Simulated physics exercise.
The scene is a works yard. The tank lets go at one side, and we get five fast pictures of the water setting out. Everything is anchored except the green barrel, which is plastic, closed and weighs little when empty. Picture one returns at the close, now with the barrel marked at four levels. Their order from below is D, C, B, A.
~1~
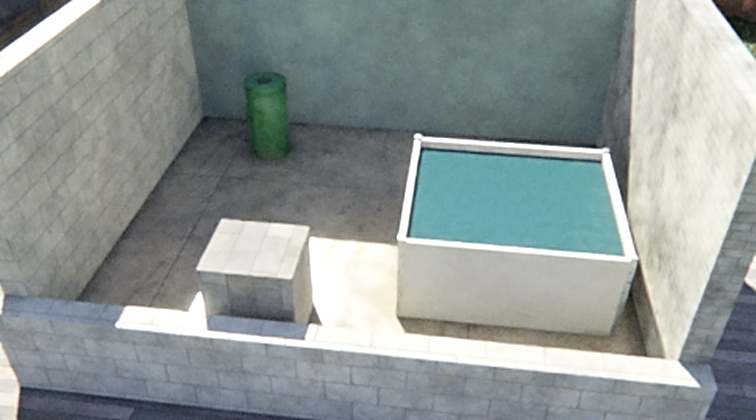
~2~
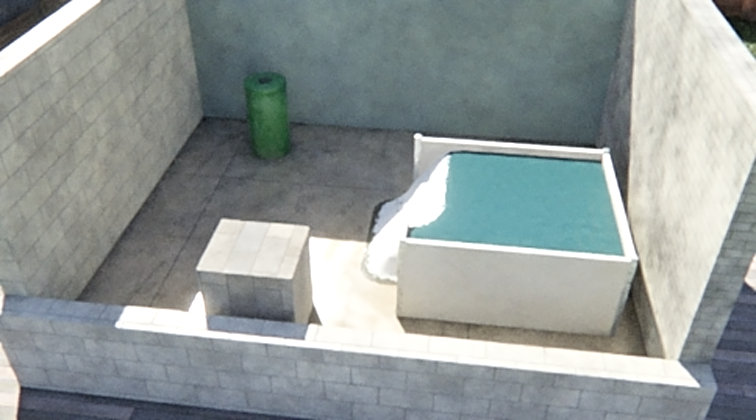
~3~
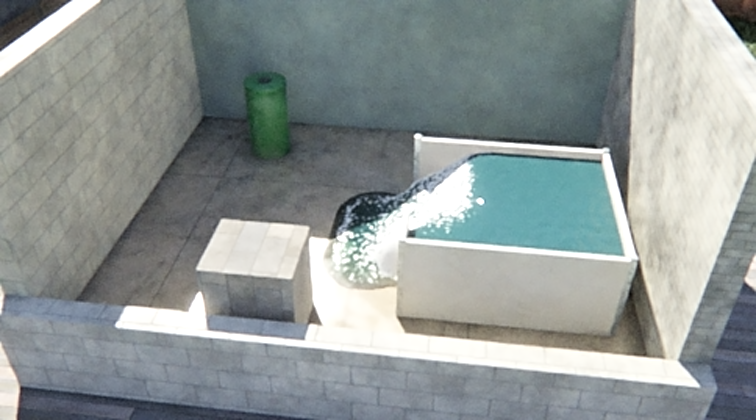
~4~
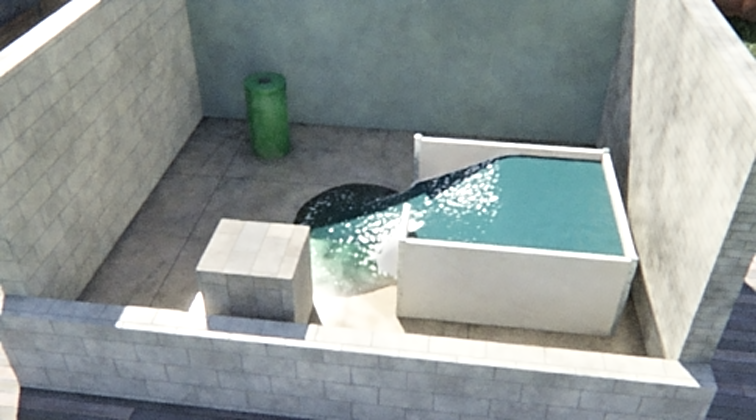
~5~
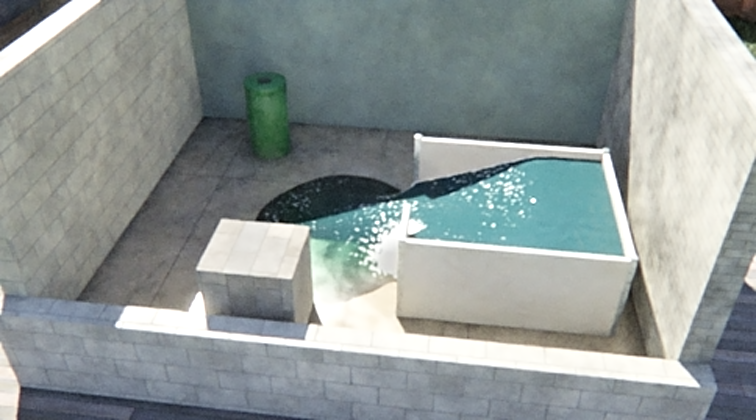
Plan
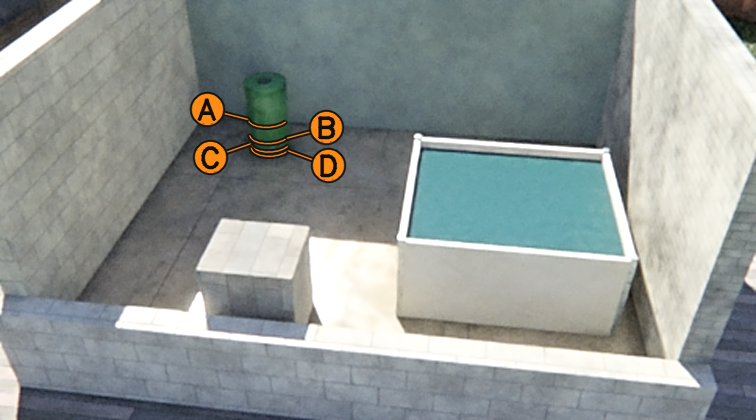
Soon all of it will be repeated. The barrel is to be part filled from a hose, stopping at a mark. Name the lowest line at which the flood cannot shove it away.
A is the one.
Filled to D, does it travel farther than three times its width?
Yes.
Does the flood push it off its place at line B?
Yes.
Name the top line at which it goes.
Line B.
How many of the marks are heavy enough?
One.
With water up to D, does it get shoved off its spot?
Yes, that goes wrong.
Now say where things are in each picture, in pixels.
Lid of the green barrel at (265, 81); tank full, its middle at (512, 199).
Water covers 3 % of the ground and is seen nearest the barrel at (382, 209).
Water covers 6 % of the ground and is seen nearest the barrel at (372, 199).
Water covers 11 % of the ground and is seen nearest the barrel at (375, 189).
Lid of the green barrel at (265, 81); water covers 16 % of the ground and is seen nearest the barrel at (376, 186).
On the marked copy, A at (263, 127); B at (264, 143); C at (265, 152); D at (266, 156); from the bottom up D, C, B, A.
For line A, it shifts by a finger or two and stays.
For line B, it is pushed about twice its own width away.
For line C, it is pushed about 5 times its own width away.
For line D, it is pushed about 7 times its own width away.
